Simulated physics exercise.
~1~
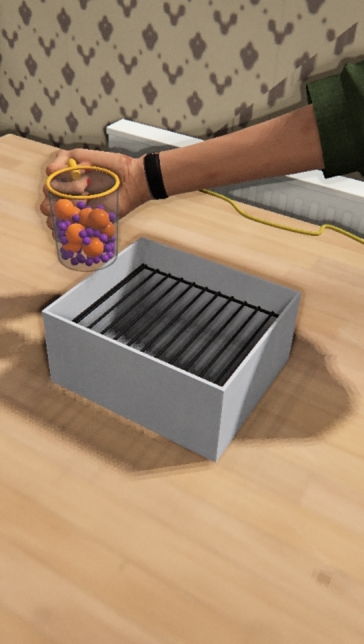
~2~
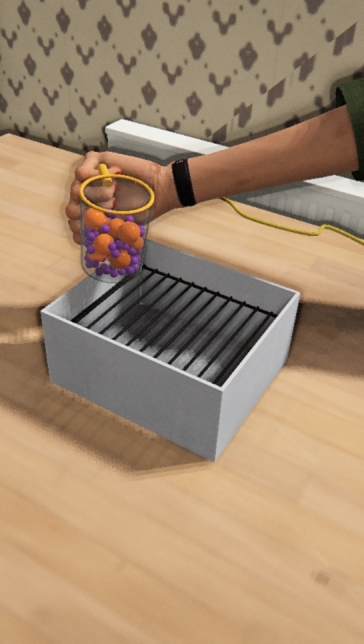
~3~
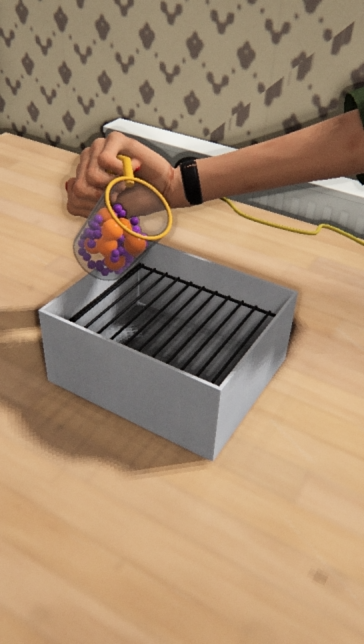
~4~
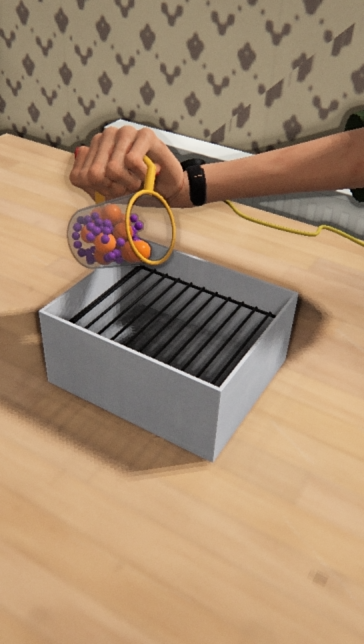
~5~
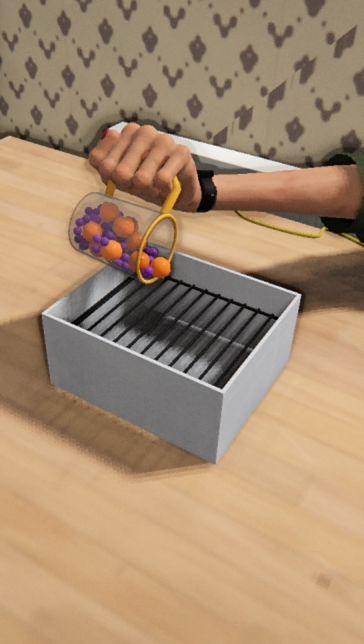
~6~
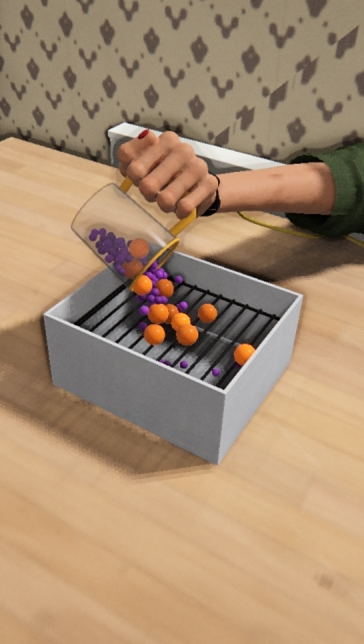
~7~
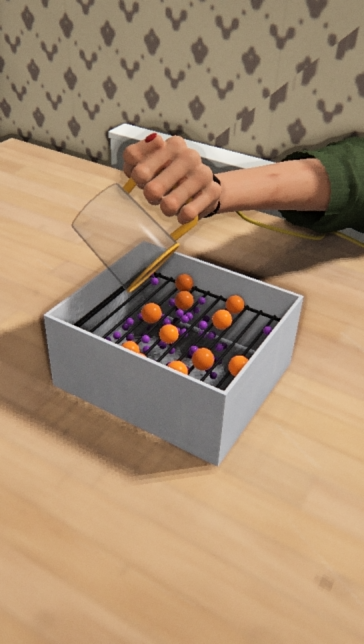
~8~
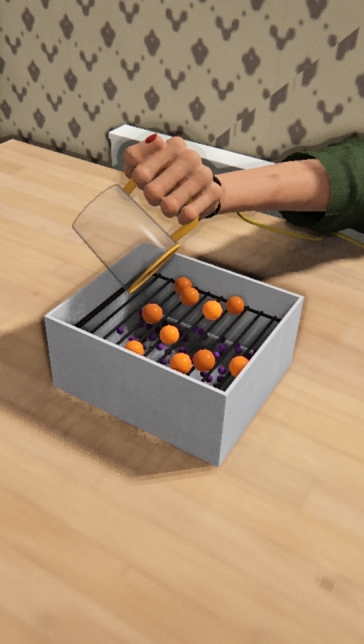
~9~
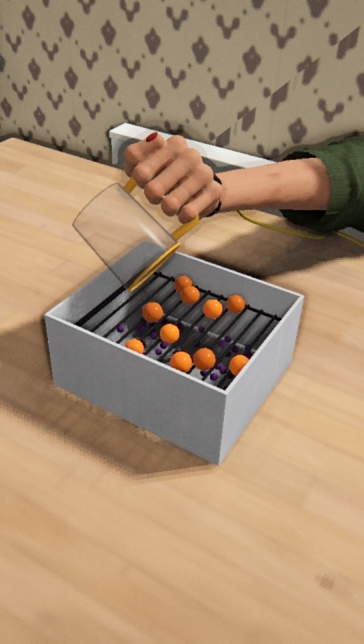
Hand tipping a clear cup of orange and purple balls over a box's rack, purple ones dropping through, orange ones staying on top.
